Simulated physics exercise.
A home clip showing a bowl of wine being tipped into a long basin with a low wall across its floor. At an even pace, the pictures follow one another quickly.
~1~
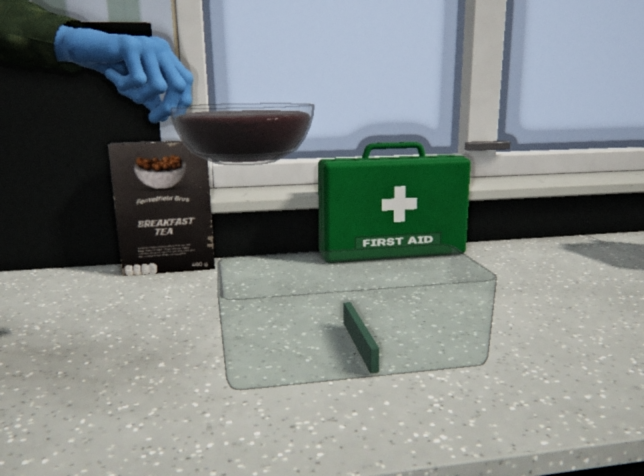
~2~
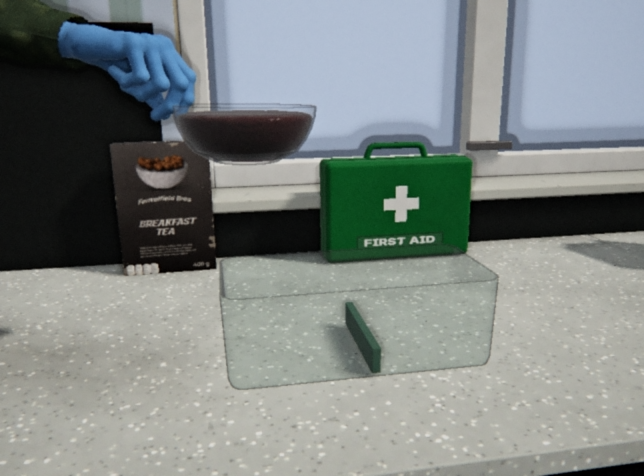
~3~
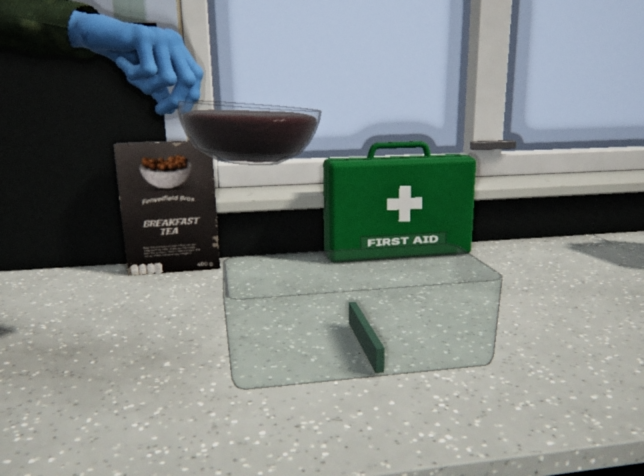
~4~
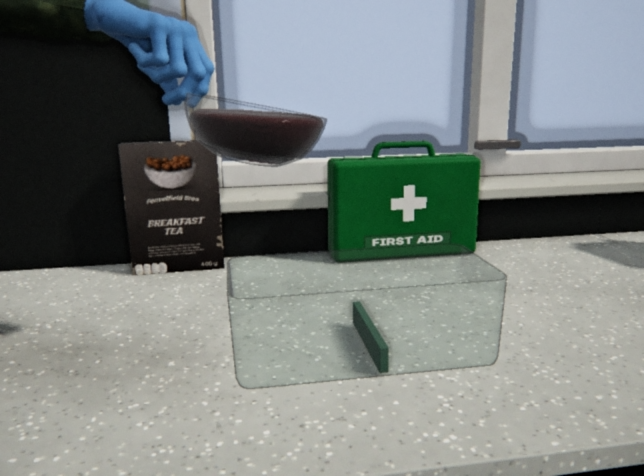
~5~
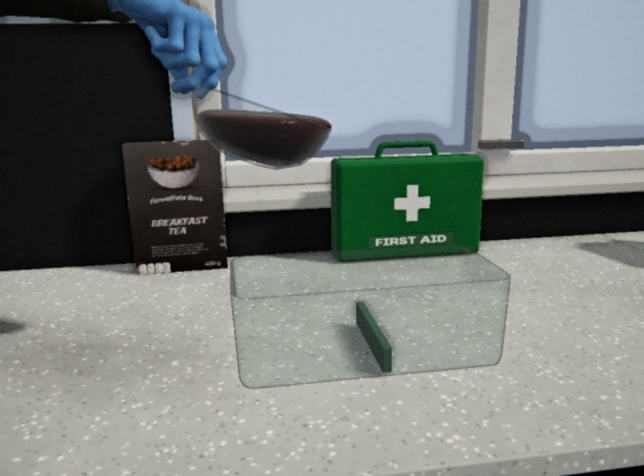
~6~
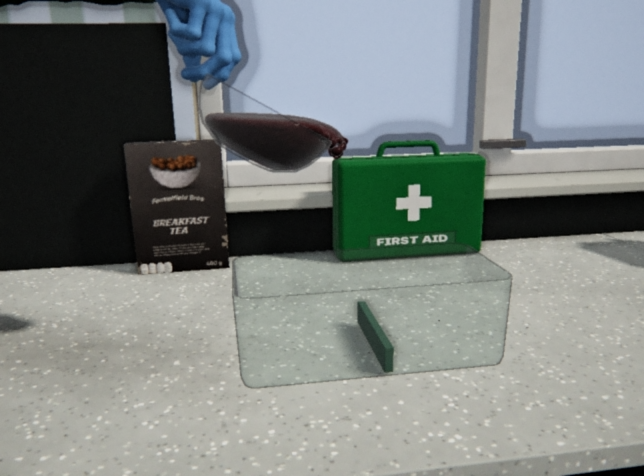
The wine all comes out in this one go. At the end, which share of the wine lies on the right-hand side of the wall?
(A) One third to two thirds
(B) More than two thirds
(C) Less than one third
One third to two thirds.
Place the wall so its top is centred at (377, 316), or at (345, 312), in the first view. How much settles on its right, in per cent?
Near 35 % and 75 %.
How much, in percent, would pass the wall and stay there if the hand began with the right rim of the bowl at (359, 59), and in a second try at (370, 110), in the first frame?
Roughly 75 % and 75 %.
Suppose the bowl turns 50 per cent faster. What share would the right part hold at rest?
Near 45 parts in a hundred.
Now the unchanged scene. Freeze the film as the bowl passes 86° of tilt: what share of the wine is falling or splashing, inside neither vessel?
That comes to near 40 percent.
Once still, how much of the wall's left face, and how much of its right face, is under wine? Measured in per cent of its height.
On the left it's around 30 per cent; on the right, 60 per cent.
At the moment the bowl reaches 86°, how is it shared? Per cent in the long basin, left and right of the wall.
Left: 5 %. Right: 45 %.
A moment on, the bowl is tipped on its side and 10 per cent is still to pour, 6 is left of the wall and 44 right of it.
Next, the bowl is tipped right over and 0 per cent is still to pour, 37 is left of the wall and 59 right of it.
Then the bowl is tipped right over and 0 per cent is still to pour, 39 is left of the wall and 60 right of it.
Later the bowl is tipped right over and 0 per cent is still to pour, 39 is left of the wall and 59 right of it.
At rest 39 per cent lies left of the wall, 59 right of it and 1 outside.
